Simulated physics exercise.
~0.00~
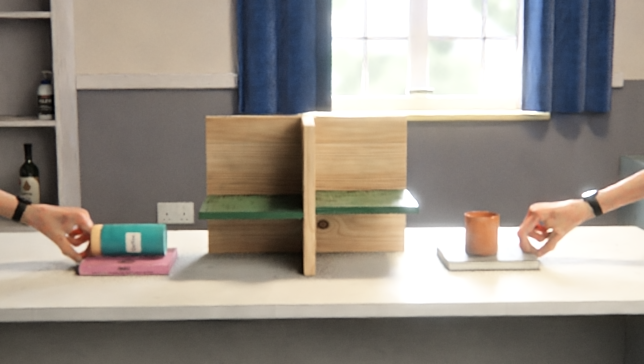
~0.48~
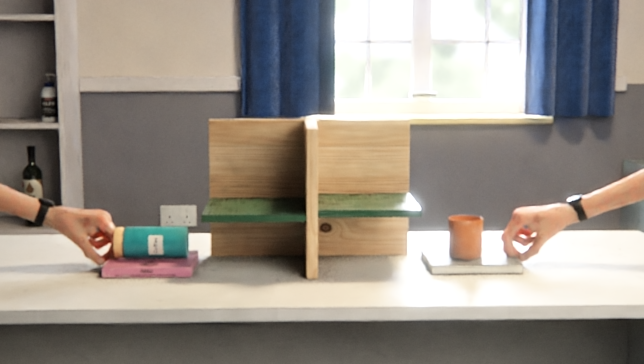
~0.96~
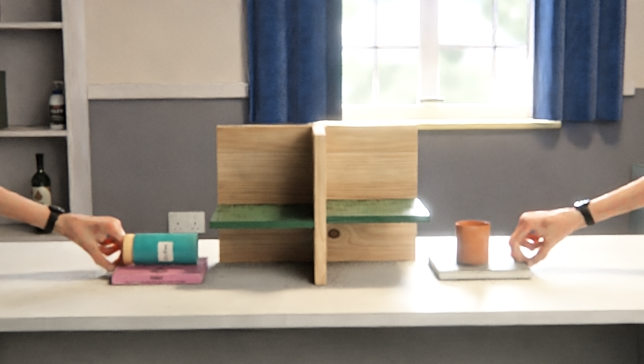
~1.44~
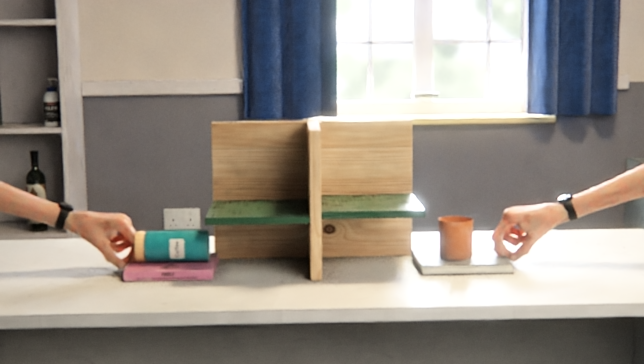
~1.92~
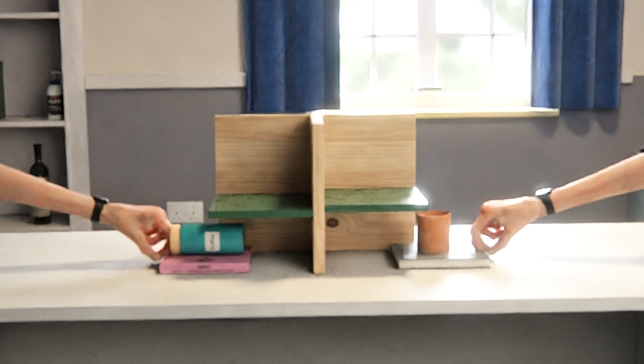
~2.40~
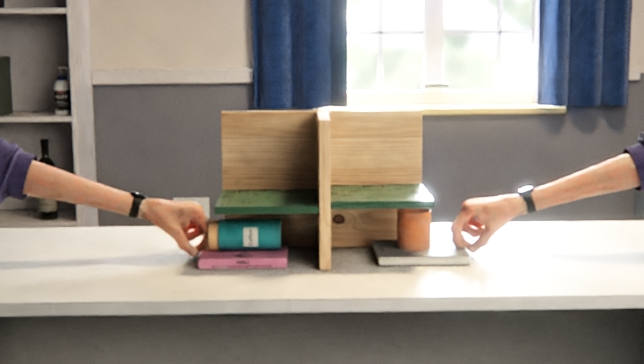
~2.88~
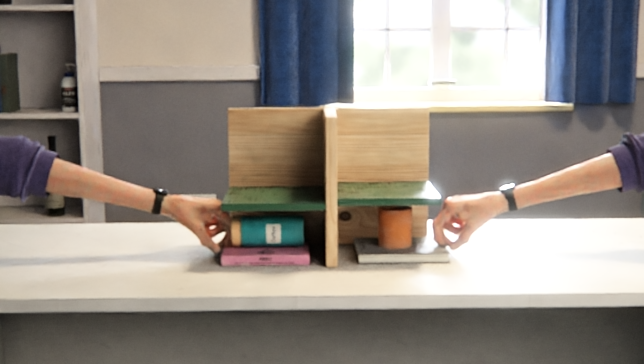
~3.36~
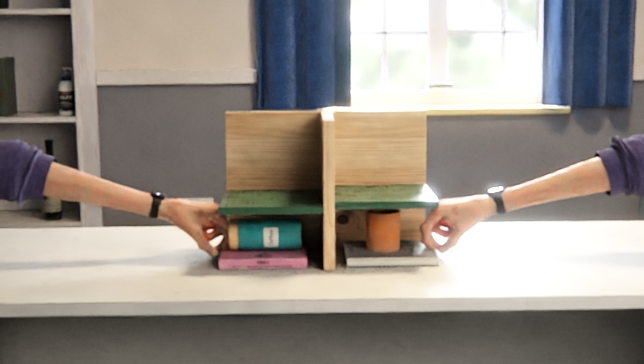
Two hands slide a book with an orange beaker and a packet with a turquoise jar under low shelves.
